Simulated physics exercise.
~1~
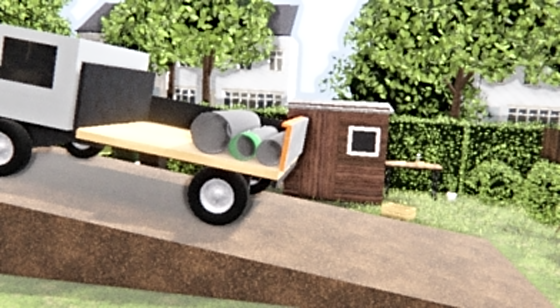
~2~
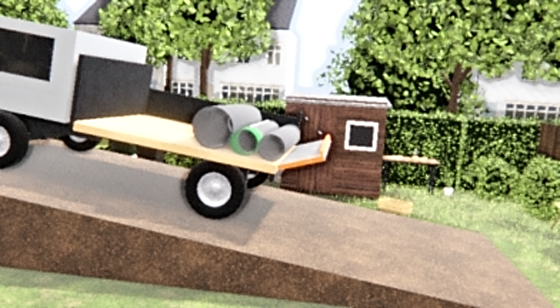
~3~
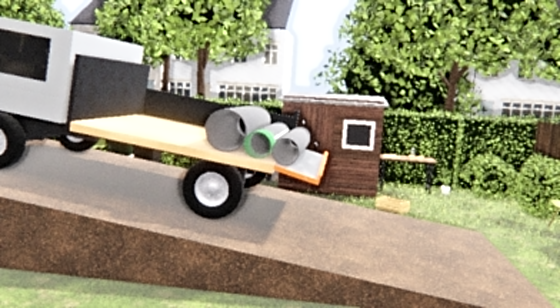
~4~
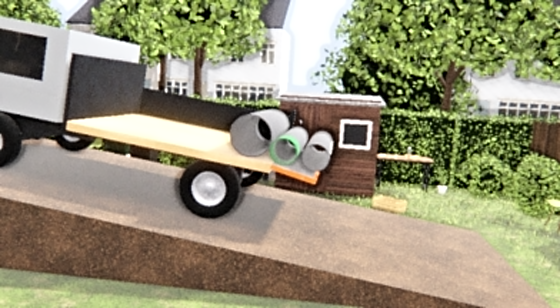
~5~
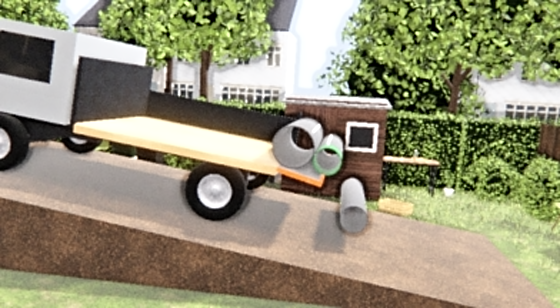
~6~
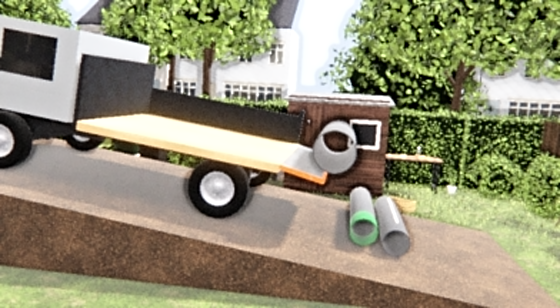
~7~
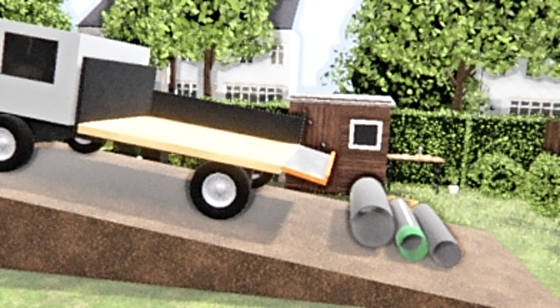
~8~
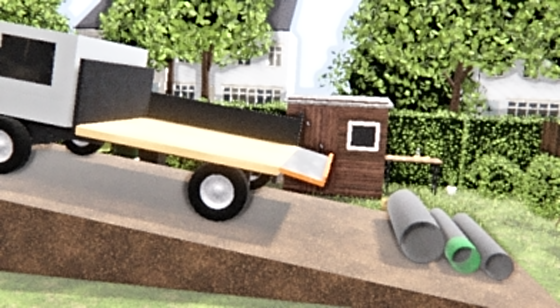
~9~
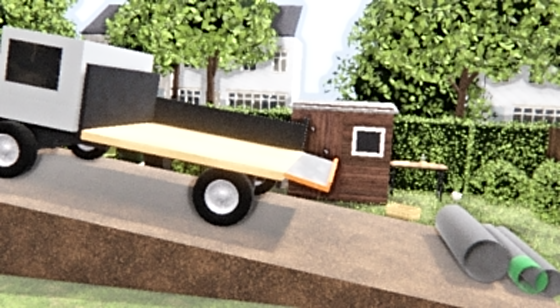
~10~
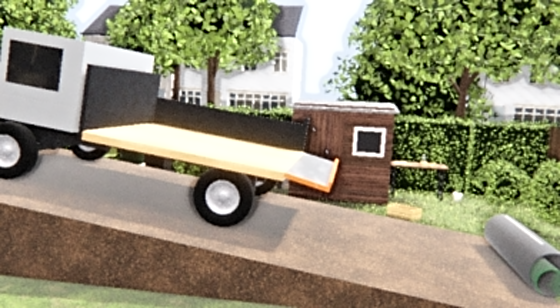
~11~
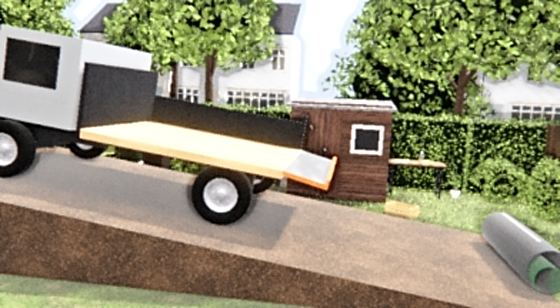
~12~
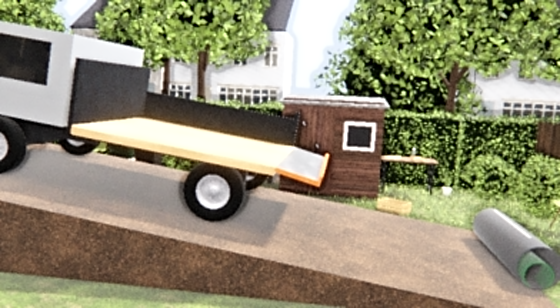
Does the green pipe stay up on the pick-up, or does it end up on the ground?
It ends up on the ground. It rolls off the lowered tailgate and down the slope to the right, coming to rest beside a grey pipe.
